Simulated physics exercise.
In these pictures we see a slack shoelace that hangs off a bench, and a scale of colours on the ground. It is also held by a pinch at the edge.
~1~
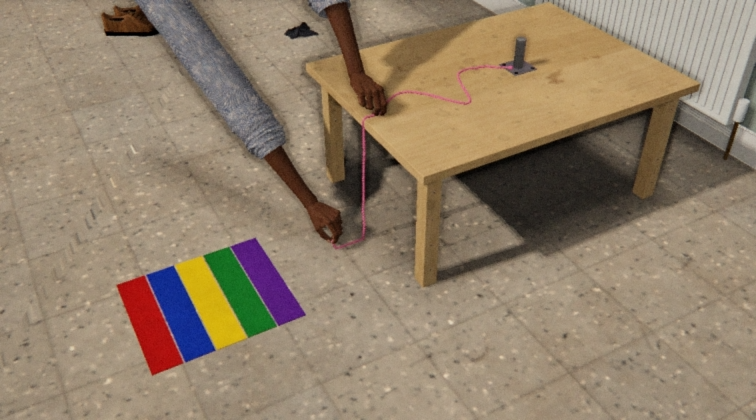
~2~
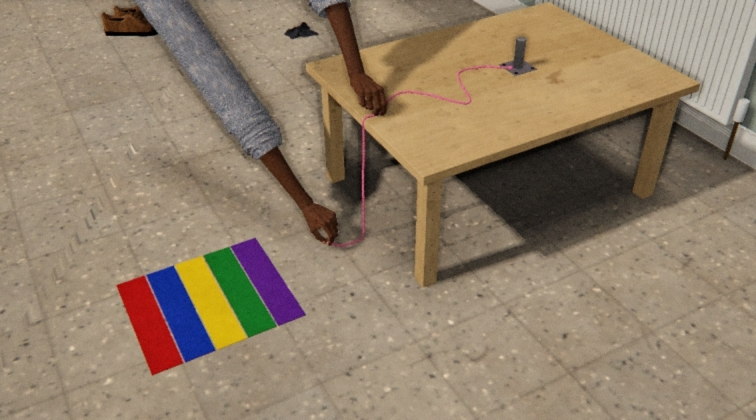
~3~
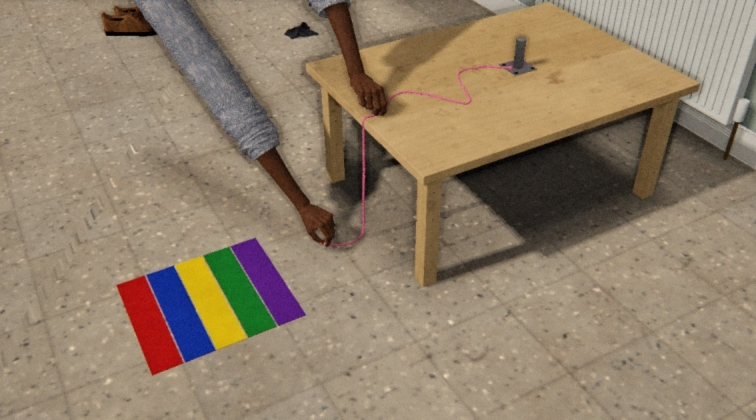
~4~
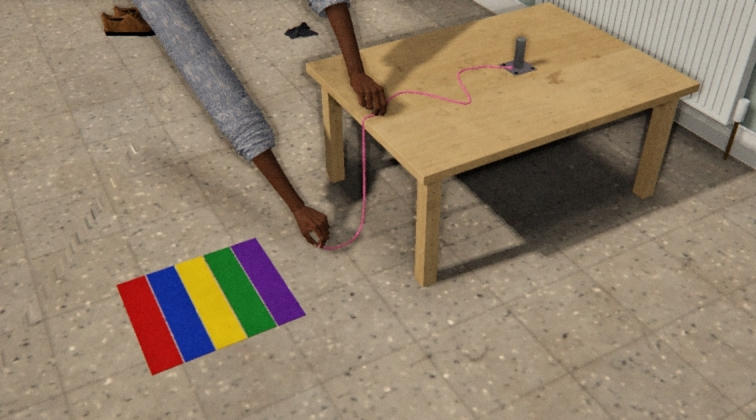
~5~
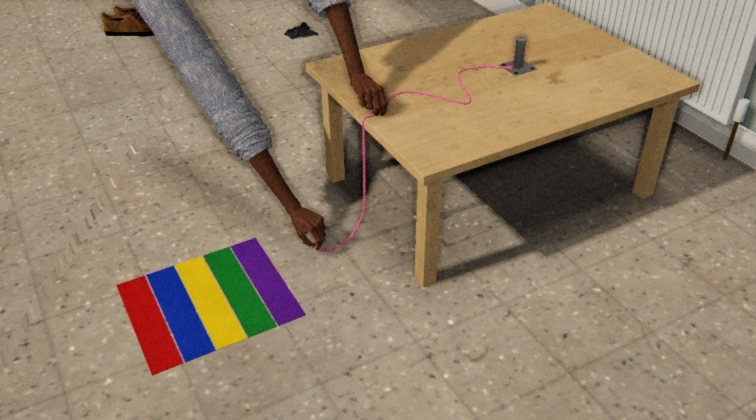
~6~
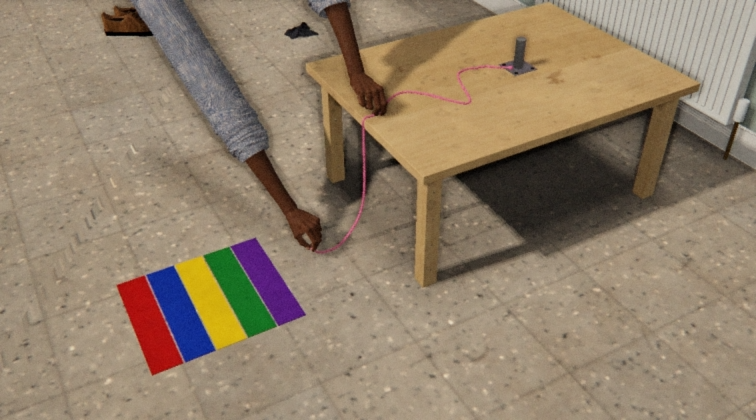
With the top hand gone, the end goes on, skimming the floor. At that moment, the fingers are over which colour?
Over the red one.
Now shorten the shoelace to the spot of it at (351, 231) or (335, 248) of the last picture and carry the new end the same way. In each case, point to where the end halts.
Roughly (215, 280), (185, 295).
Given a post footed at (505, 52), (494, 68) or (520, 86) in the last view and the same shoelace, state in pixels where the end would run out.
(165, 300), (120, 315) and (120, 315).
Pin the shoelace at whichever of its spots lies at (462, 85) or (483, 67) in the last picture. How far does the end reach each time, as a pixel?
The spots come out as (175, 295) and (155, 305), in that order.
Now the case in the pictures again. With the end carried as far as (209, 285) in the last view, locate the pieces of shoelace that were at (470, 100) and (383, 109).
One heads to (418, 101) and the other heads to (352, 168).
Soon after, end near (209, 285); over yellow.
After that, end near (170, 299); over blue.
At the stop, end near (147, 307); over red. The red one.
